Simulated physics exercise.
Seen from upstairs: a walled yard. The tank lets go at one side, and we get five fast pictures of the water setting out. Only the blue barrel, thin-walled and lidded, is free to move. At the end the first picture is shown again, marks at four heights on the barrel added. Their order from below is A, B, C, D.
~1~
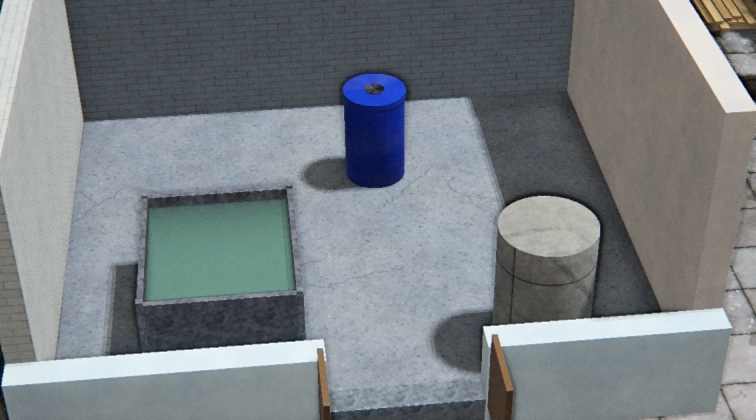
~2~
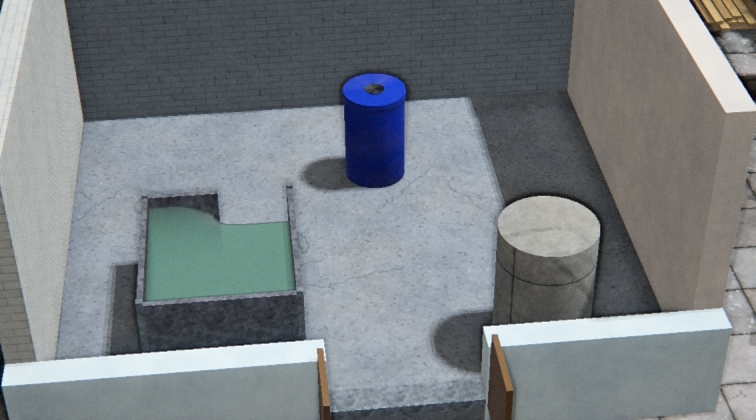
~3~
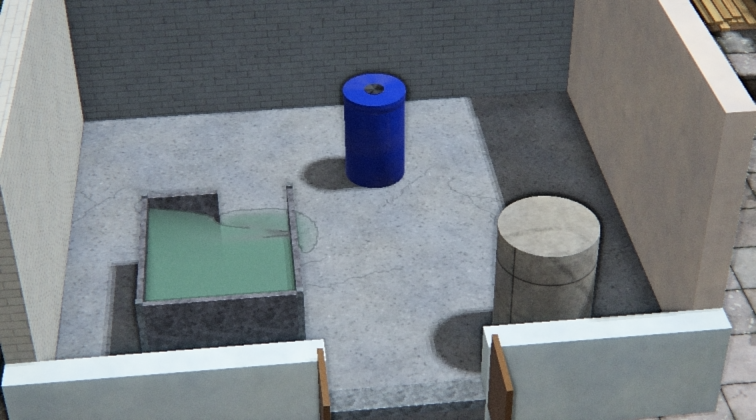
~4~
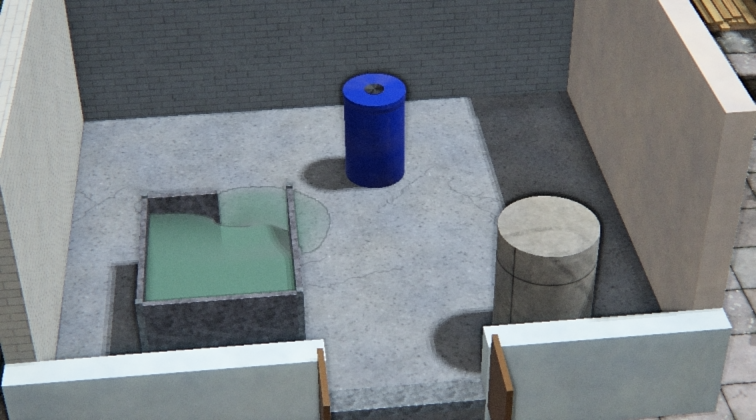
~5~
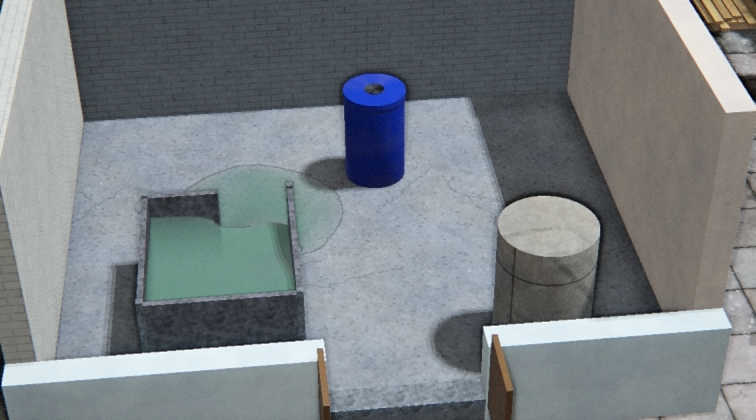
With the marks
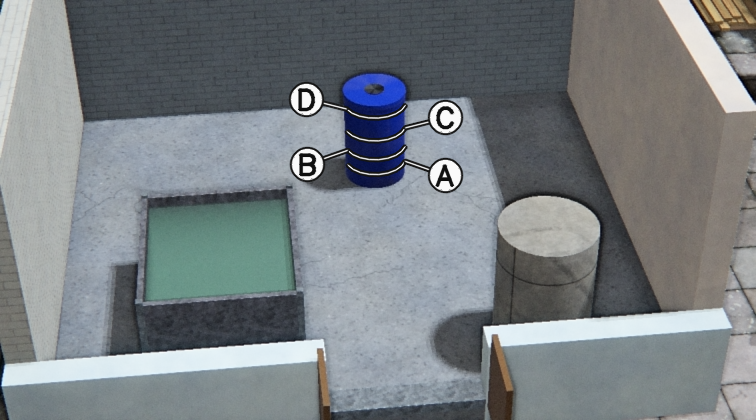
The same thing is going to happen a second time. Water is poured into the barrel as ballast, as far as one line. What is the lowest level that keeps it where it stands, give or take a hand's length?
Go for A.
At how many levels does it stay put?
All four.
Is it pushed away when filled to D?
No, not at all.
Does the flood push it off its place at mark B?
No.
On the marked copy, A at (378, 174); B at (378, 159); C at (378, 140); D at (378, 118); from the bottom up A, B, C, D.
With A, it does not move.
With B, it does not move.
With C, it does not move.
With D, it does not move.
